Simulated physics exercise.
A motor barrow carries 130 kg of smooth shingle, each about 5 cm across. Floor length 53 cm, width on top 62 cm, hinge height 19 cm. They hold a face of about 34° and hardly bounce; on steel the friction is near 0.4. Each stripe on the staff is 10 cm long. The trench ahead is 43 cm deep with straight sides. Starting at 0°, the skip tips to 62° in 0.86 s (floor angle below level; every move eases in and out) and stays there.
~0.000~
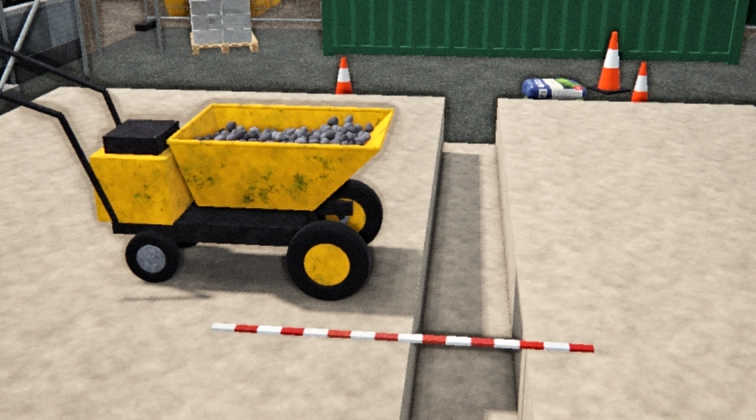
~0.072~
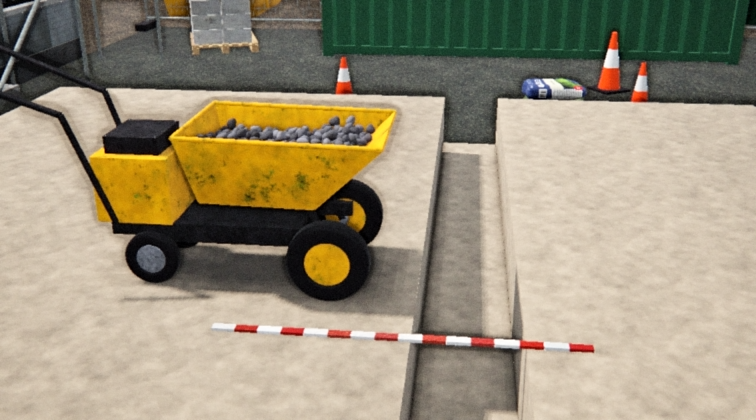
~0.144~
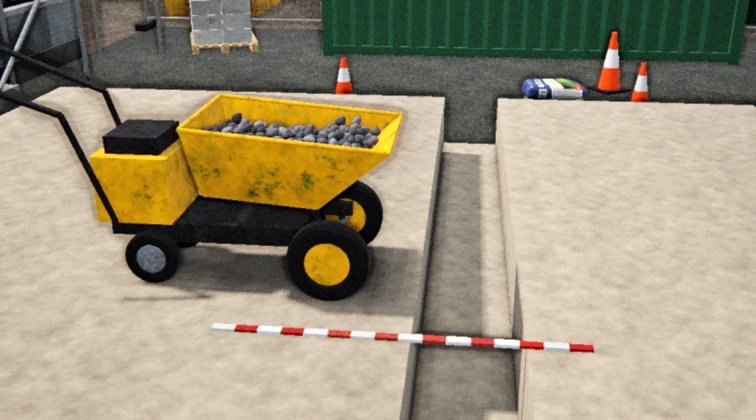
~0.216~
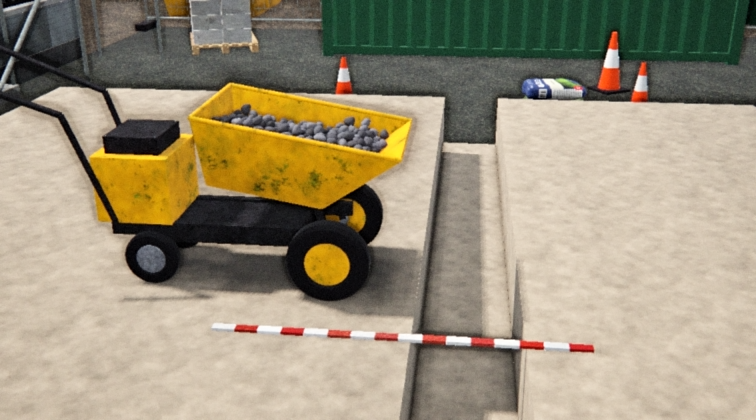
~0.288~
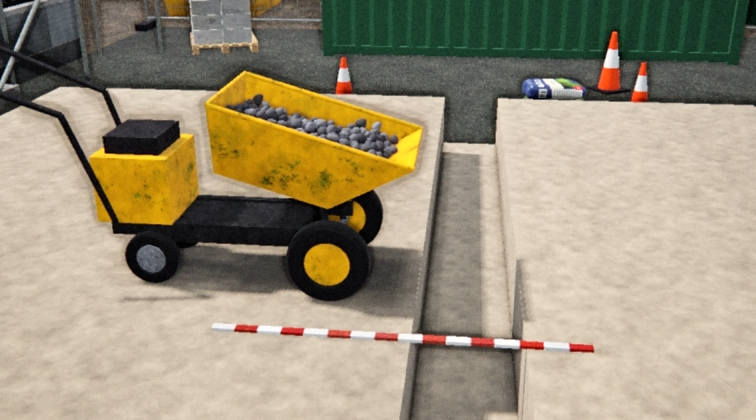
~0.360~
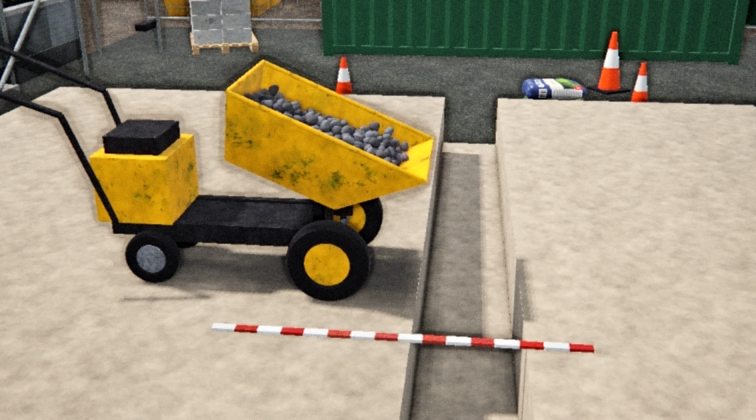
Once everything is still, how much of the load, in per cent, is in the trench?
Some 65 per cent of it.
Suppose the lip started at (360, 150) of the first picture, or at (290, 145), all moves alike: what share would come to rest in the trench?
First some 85, then 90 per cent.
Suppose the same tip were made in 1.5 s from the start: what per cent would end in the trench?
In that case some 75 per cent.
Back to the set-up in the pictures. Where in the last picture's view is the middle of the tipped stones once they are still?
Near (500, 342).
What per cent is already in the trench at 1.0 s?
About 20 per cent by then.
After 0.6 s the floor is at 52°; 100 % in the skip; the foremost stones are at (448, 213).
After 1.0 s the floor is at 62°; 78 % in the skip, 20 % in the trench, 2 % past the trench; the foremost stones are at (531, 282).
After 1.3 s the floor is at 62°; 31 % in the skip, 37 % in the trench, 32 % past the trench; the foremost stones are at (651, 278).
After 3.3 s the floor is at 62°; 0 % in the skip, 65 % in the trench, 35 % past the trench; the foremost stones are past the picture's edge.
